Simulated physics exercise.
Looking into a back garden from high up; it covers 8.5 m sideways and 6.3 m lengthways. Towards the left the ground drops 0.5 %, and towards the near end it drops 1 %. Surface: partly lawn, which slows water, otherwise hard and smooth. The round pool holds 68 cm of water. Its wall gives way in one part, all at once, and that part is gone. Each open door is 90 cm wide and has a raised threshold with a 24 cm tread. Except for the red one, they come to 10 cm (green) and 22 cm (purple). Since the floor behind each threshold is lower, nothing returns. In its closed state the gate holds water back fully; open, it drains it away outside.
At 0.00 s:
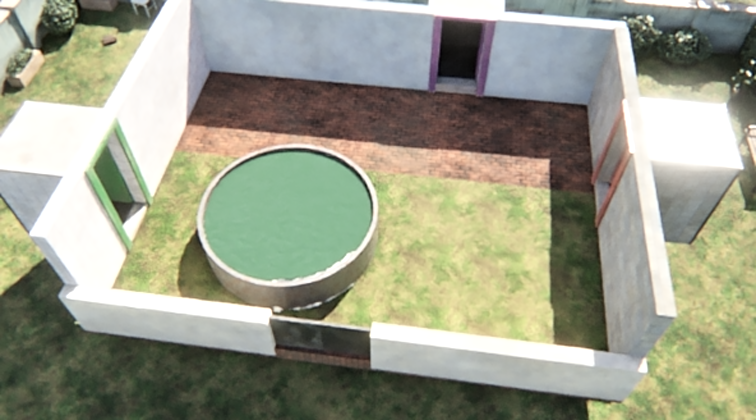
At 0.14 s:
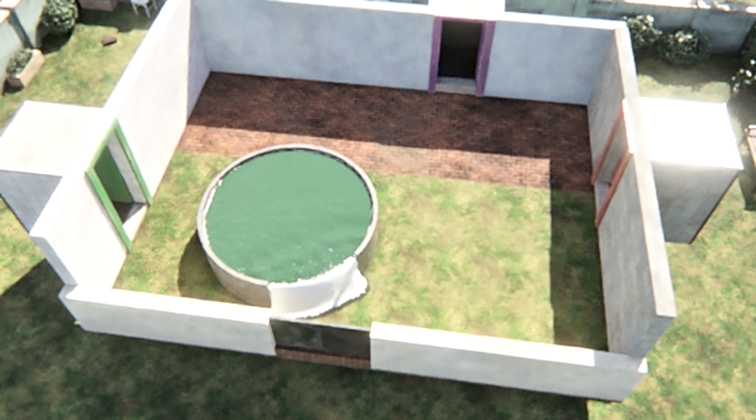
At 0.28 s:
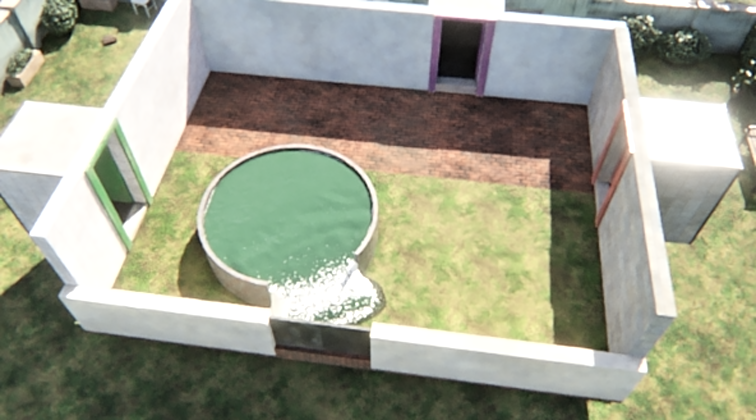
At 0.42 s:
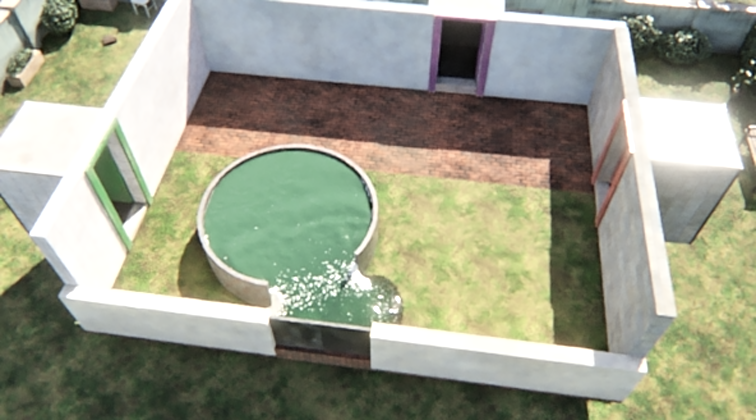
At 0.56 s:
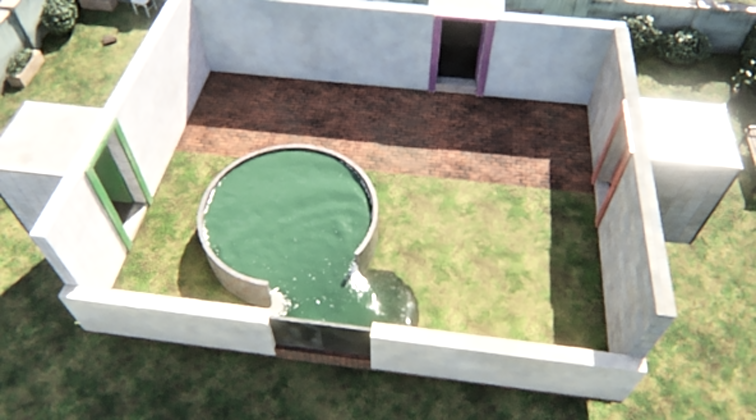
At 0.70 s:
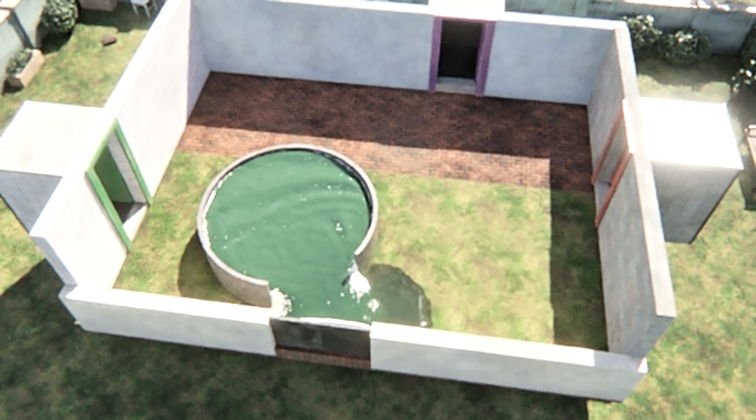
Round pool of green water in a walled garden breaking open at the front, white spray gushing out, then water spreading right across grass.
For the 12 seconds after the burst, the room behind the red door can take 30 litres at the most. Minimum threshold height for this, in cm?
Roughly 6.5 cm.
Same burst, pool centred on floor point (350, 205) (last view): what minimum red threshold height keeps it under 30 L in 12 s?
You'd need some 6.5 cm.
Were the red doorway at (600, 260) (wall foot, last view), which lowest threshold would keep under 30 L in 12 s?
Close to 13.0 cm at the least.
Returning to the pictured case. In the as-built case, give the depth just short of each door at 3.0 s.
In cm: Green 8, purple 0, red 0.
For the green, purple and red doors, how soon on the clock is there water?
Green: 2.8 s; purple: 6.0 s; red: 3.2 s.
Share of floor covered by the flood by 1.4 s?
Close to 15 per cent is wet.
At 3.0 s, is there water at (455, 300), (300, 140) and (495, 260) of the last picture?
Soaked; untouched; soaked.
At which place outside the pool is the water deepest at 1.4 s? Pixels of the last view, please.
Look close to (298, 338).
After 1.4 s water covers 15 % of the floor, deepest (58 cm) near (298, 338); it has not reached the red door.
After 3.0 s water covers 40 % of the floor, deepest (38 cm) near (300, 328); it has not reached the red door.
After 12.0 s water covers 100 % of the floor, deepest (16 cm) near (166, 170); 7 cm at the red door, 0 litres in over its 15 cm threshold.
At the red door as built, the water arrived by 3.3 s and peaked near 13 cm at 4.0 s.
With a threshold of 6 cm, 37 litres would have come in within the 12 s; with 7 cm, 23 litres. So under 30 litres takes about 6.5 cm.
